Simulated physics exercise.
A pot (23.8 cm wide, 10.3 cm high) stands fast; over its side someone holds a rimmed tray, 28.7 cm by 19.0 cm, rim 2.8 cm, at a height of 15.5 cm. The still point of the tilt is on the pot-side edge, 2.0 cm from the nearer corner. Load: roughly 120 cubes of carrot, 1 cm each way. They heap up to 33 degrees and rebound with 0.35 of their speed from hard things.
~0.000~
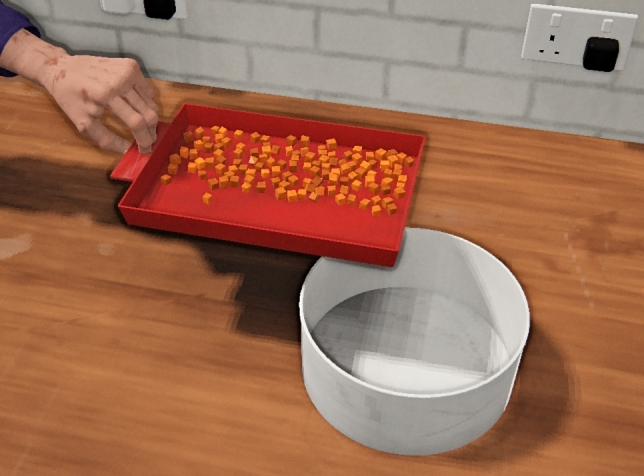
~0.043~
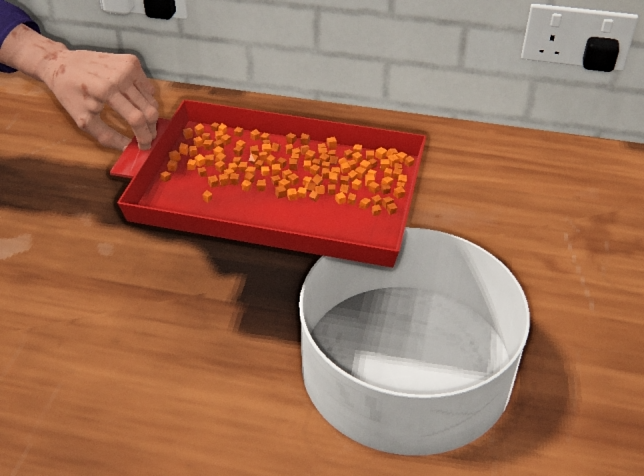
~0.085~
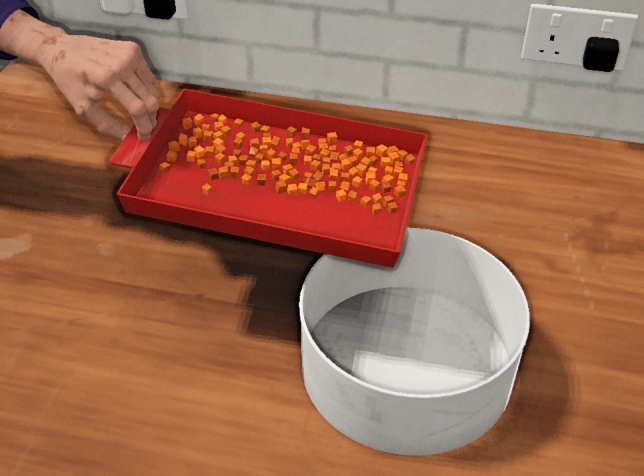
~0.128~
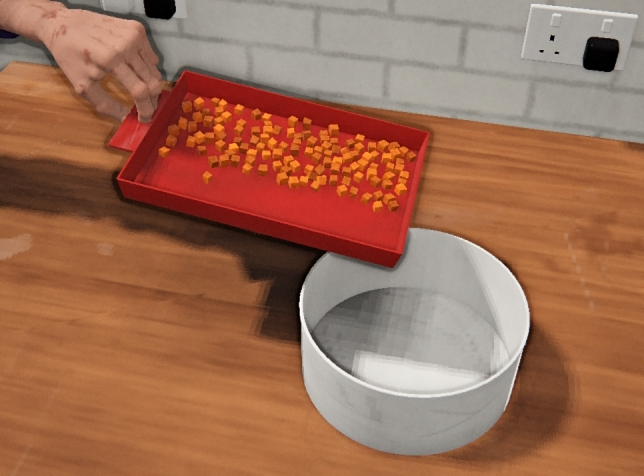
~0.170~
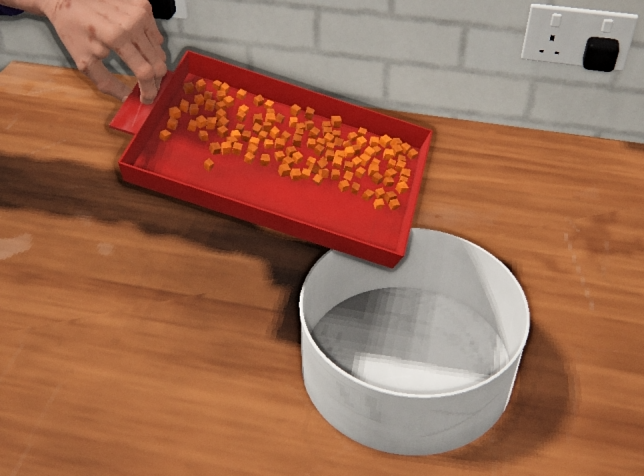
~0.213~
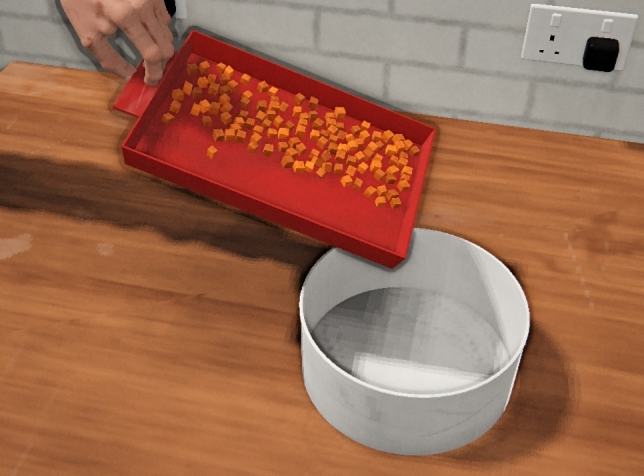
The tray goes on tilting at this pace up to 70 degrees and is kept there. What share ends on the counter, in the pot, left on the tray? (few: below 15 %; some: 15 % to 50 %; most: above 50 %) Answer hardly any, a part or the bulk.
On the counter: Hardly any; in the pot: The bulk; left on the tray: A part.
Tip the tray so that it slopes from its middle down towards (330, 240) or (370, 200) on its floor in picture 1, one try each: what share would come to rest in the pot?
About 65 and 20 per cent.
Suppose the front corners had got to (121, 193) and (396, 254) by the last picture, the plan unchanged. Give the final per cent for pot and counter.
Pot 20, counter 5.
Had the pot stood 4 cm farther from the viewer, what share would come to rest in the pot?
It would be near 60 per cent.
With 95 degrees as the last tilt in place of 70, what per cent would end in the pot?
In that case some 85 per cent.
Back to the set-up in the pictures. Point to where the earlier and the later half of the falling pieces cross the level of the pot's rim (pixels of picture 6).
First near (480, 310), later near (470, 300).
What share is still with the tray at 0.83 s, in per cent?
About 45 per cent.
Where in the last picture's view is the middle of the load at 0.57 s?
At about (406, 157).
After 0.43 s, tilt 46 degrees; the tray holds 100 %, the pot 0 %.
Then, at 0.57 s, tilt 63 degrees; the tray holds 100 %, the pot 0 %.
Then, at 0.83 s, tilt 70 degrees; the tray holds 45 %, the pot 45 %.
At rest (2.1 s), counter 5 %, pot 60 %, tray 40 %.
